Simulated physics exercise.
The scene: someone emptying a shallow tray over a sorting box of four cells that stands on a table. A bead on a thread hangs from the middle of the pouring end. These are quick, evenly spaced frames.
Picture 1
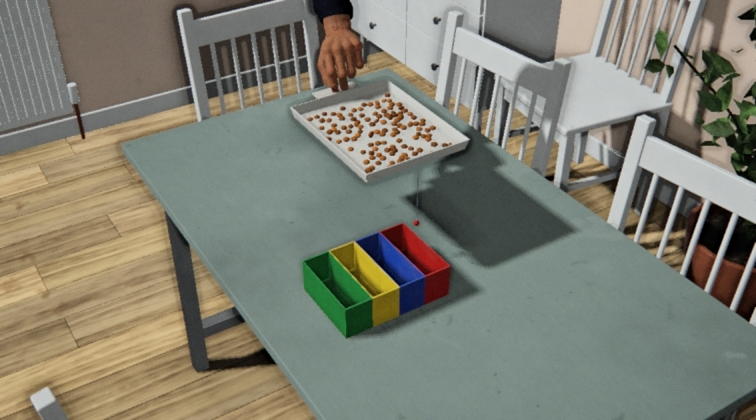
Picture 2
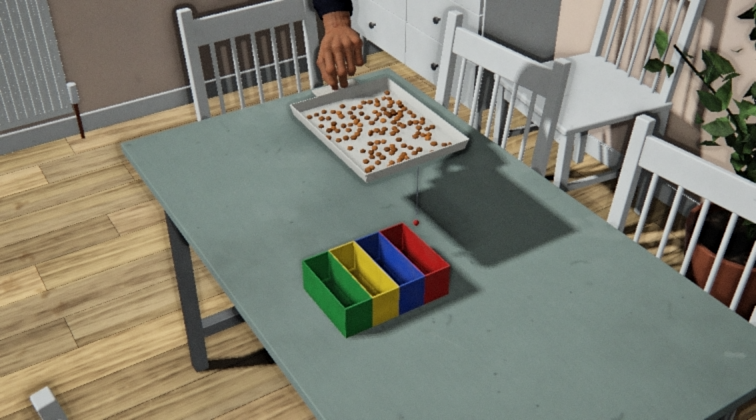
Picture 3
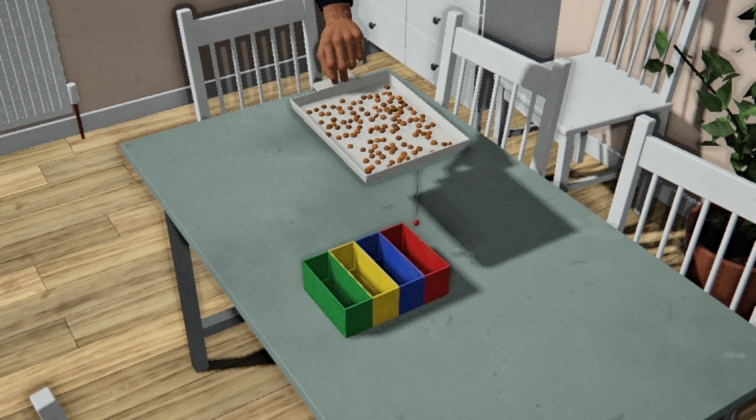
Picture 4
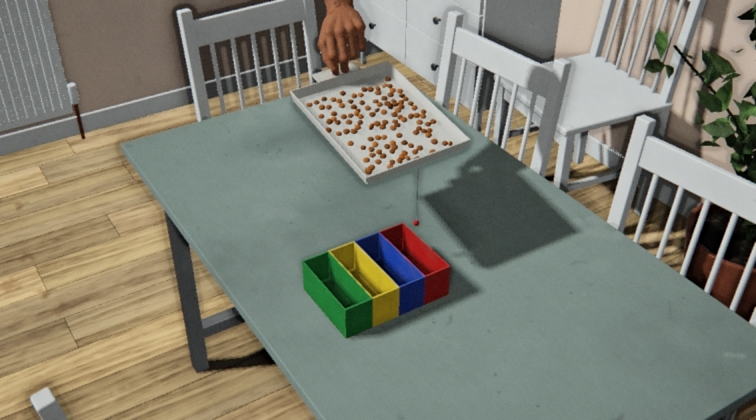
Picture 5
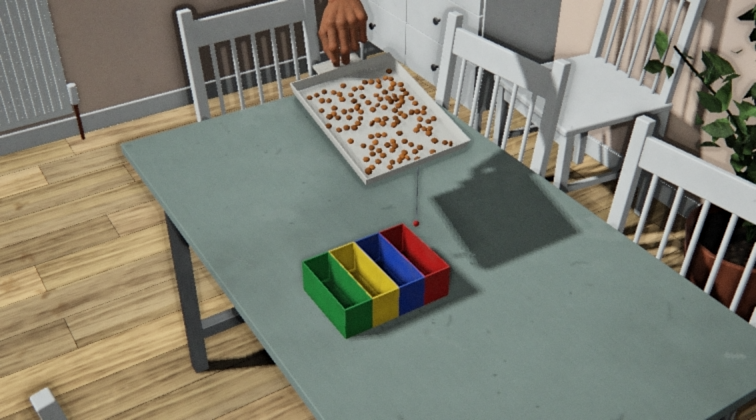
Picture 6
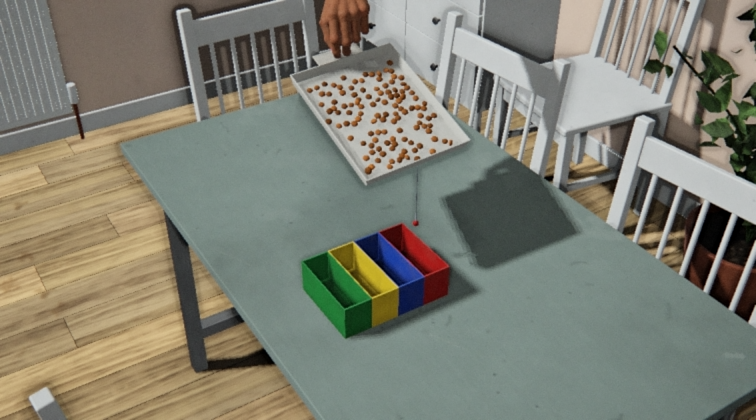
The clip opens on a hand holding a shallow white tray of small brown bits above a table, near a box with green, yellow, blue and red cells. The hand slowly raises the tray's far end, and the tray slants gradually toward the box, its near left corner dipping slightly lowest.
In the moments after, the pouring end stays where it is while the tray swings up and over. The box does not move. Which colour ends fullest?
It favours the blue compartment.
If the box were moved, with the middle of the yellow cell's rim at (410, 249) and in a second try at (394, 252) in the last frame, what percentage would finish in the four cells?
Roughly 90 per cent, and 90 per cent.
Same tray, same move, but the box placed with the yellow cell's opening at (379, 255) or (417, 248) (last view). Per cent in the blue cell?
Roughly 30 per cent, and 20 per cent.
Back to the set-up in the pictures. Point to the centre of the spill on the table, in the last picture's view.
At about (468, 283).
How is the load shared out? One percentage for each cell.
Green cell: 0 %, yellow cell: 10 %, blue cell: 40 %, red cell: 20 %.
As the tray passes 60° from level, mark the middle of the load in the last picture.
Around (407, 157).
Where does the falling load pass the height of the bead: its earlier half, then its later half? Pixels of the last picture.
The first part at (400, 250); the rest at (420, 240).
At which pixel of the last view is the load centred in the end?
Close to (411, 281).
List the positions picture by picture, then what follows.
In the first picture, corners of the pouring end near (367, 172) and (465, 139), level; middle of the load near (377, 132), bits of cat kibble; bead on its thread near (417, 223); green cell near (359, 316); yellow cell near (386, 304); blue cell near (412, 293); red cell near (437, 282).
In the second picture, corners of the pouring end near (367, 172) and (465, 138), level; middle of the load near (377, 131).
In the third picture, corners of the pouring end near (367, 173) and (465, 138), tipped barely, lowest at the left corner; middle of the load near (377, 128).
In the fourth picture, corners of the pouring end near (367, 175) and (466, 139), tipped a little, lowest at the left corner; middle of the load near (377, 124).
In the fifth picture, corners of the pouring end near (368, 177) and (466, 139), tipped a little, lowest at the left corner; middle of the load near (378, 120).
In the sixth picture, corners of the pouring end near (367, 178) and (467, 139), tipped clearly, lowest at the left corner; middle of the load near (378, 116); green cell near (358, 316); yellow cell near (385, 304); blue cell near (411, 293); red cell near (436, 283).
Shortly afterwards, tray tipped steeply; all but a few on the tray; only a few falling or outside the box.
Next, tray tipped right over; near two thirds on the tray; a little in the blue cell; a little in the red cell; only a few in the yellow cell; only a few in the green cell; near a quarter falling or outside the box.
Some moments later, tray tipped past a quarter turn; near a third in the blue cell; near a quarter in the red cell; a little in the yellow cell; only a few in the green cell; near a third falling or outside the box.
In the end, tray tipped past a quarter turn; near a third in the blue cell; near a quarter in the red cell; a little in the yellow cell; only a few in the green cell; near a third outside the box.
